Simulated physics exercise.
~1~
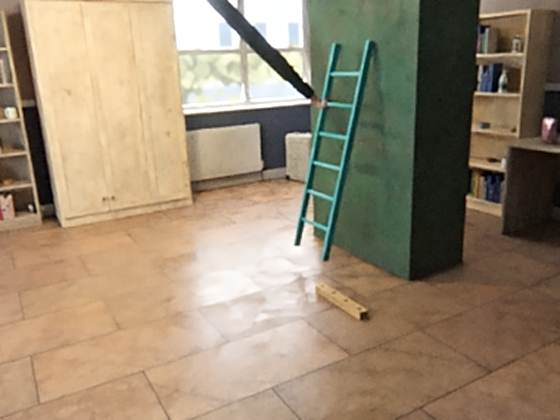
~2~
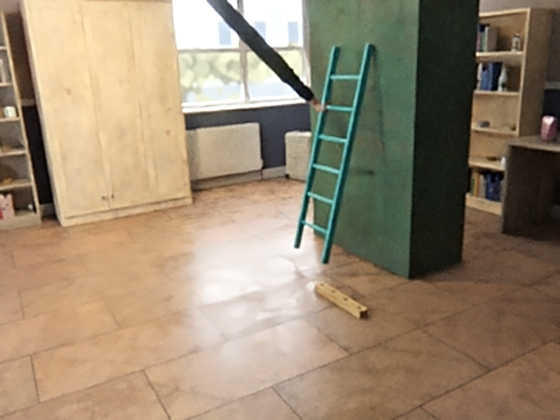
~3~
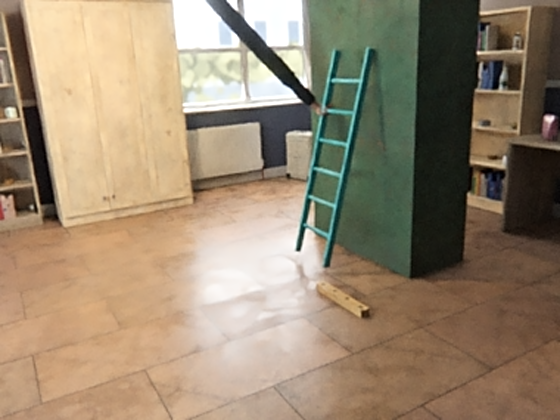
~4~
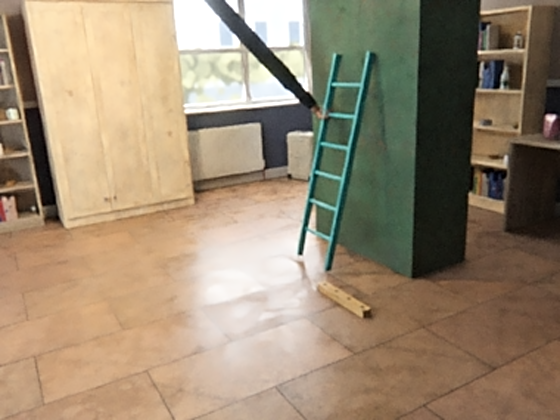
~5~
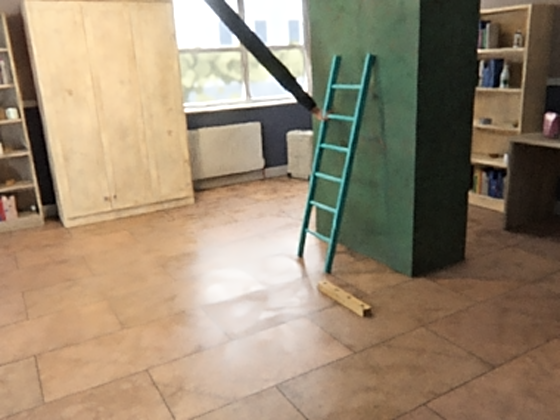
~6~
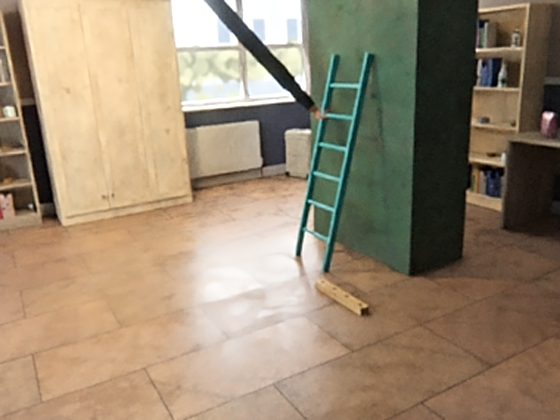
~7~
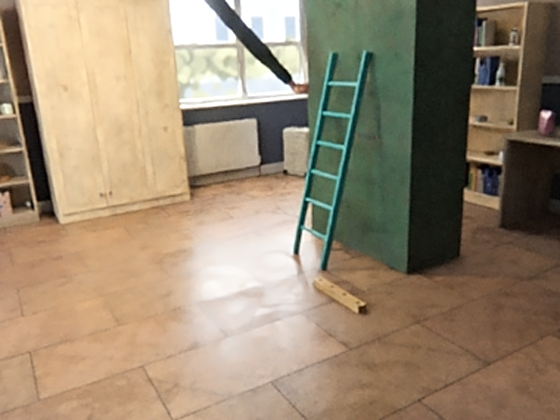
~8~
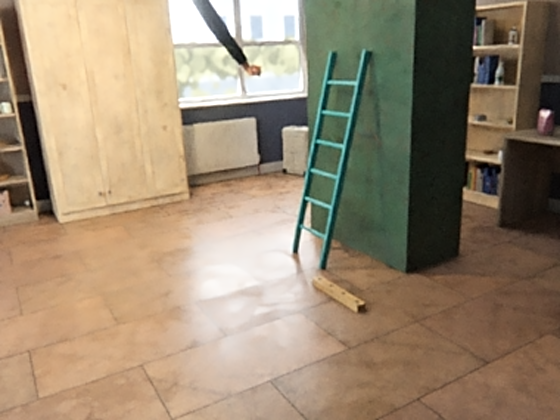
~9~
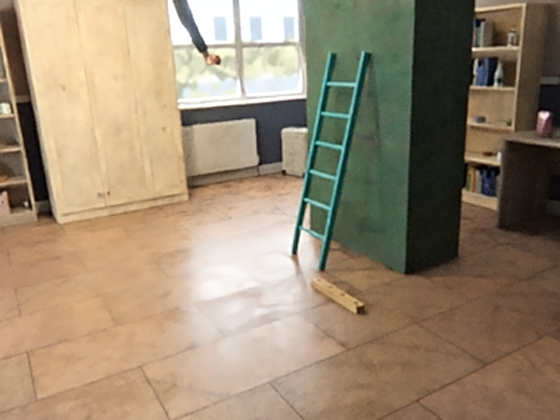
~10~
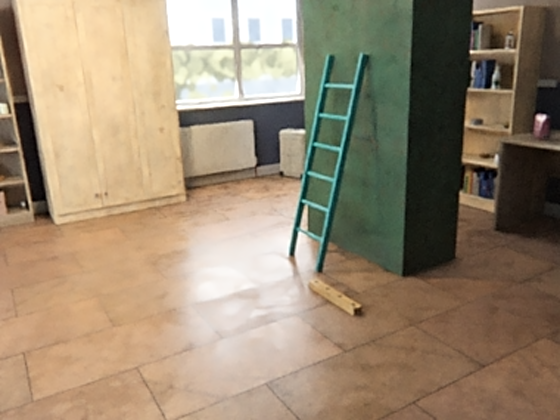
A turquoise ladder leans against a green pillar as a hand releases it and withdraws.
